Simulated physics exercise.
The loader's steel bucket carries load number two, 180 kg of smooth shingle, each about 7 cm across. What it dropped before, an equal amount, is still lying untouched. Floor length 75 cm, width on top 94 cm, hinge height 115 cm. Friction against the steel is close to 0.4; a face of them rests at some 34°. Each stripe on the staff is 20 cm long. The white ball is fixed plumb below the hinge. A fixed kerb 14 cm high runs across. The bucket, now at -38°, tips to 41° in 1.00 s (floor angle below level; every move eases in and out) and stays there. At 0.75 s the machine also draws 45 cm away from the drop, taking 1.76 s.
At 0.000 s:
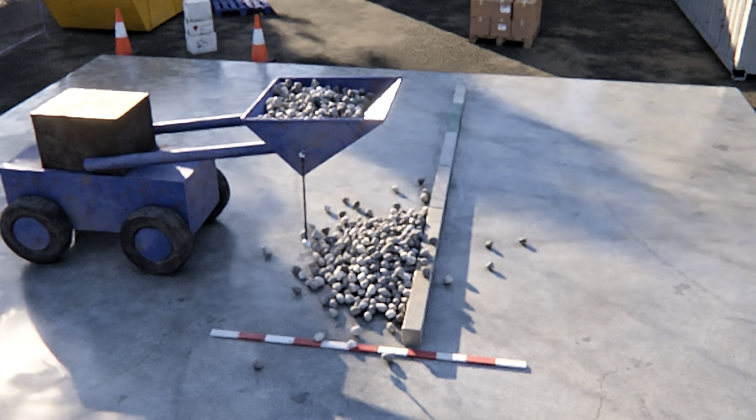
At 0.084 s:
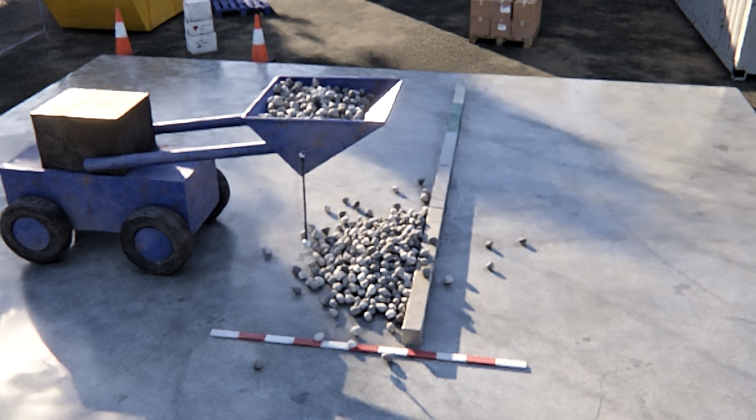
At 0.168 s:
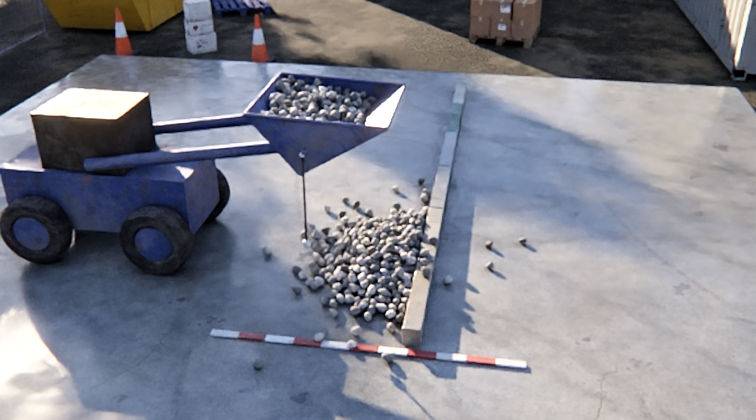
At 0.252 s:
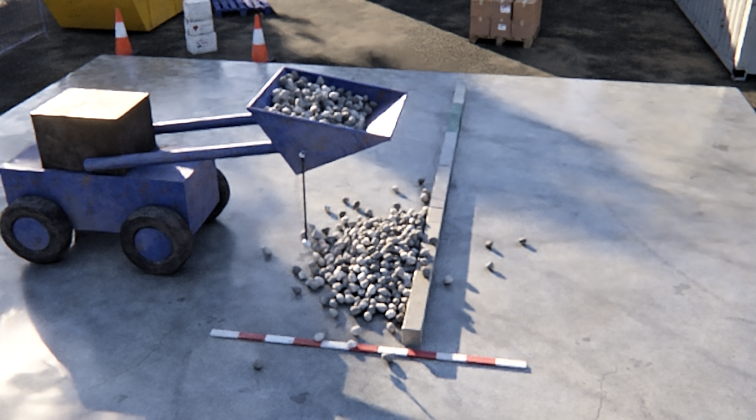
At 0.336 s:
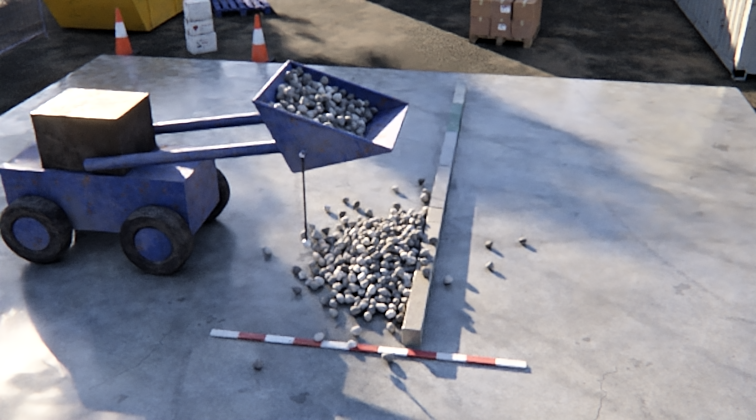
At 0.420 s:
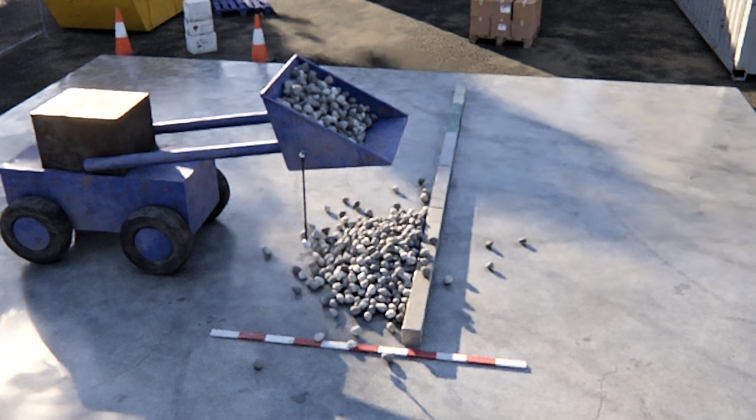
We see a blue wheeled loader holding a bucket of grey stones above a loose stone pile beside a low kerb; the bucket gradually tilts forward, its right-hand lip lowering as the stones inside shift slightly, while the pile stays still.
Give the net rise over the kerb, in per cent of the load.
Some 24 per cent is added.
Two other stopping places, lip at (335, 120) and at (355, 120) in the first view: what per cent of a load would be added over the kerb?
First some 0, then 5 per cent.
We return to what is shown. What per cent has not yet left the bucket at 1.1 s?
About 45 per cent.
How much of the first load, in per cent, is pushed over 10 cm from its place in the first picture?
About 10 per cent.
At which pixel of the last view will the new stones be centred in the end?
Near (405, 245).
After 0.8 s the floor is at 29°; in per cent of one load, 100 in the bucket, 99 on this side of the kerb, 1 over the kerb; the foremost stones are at (459, 257).
After 1.1 s the floor is at 41°; in per cent of one load, 47 in the bucket, 152 on this side of the kerb, 1 over the kerb; the foremost stones are at (459, 257).
After 3.0 s the floor is at 41°; in per cent of one load, 0 in the bucket, 175 on this side of the kerb, 25 over the kerb; the foremost stones are at (613, 296).
After 5.4 s the floor is at 41°; in per cent of one load, 0 in the bucket, 175 on this side of the kerb, 25 over the kerb; the foremost stones are at (613, 296). Net gain over the kerb, 24.
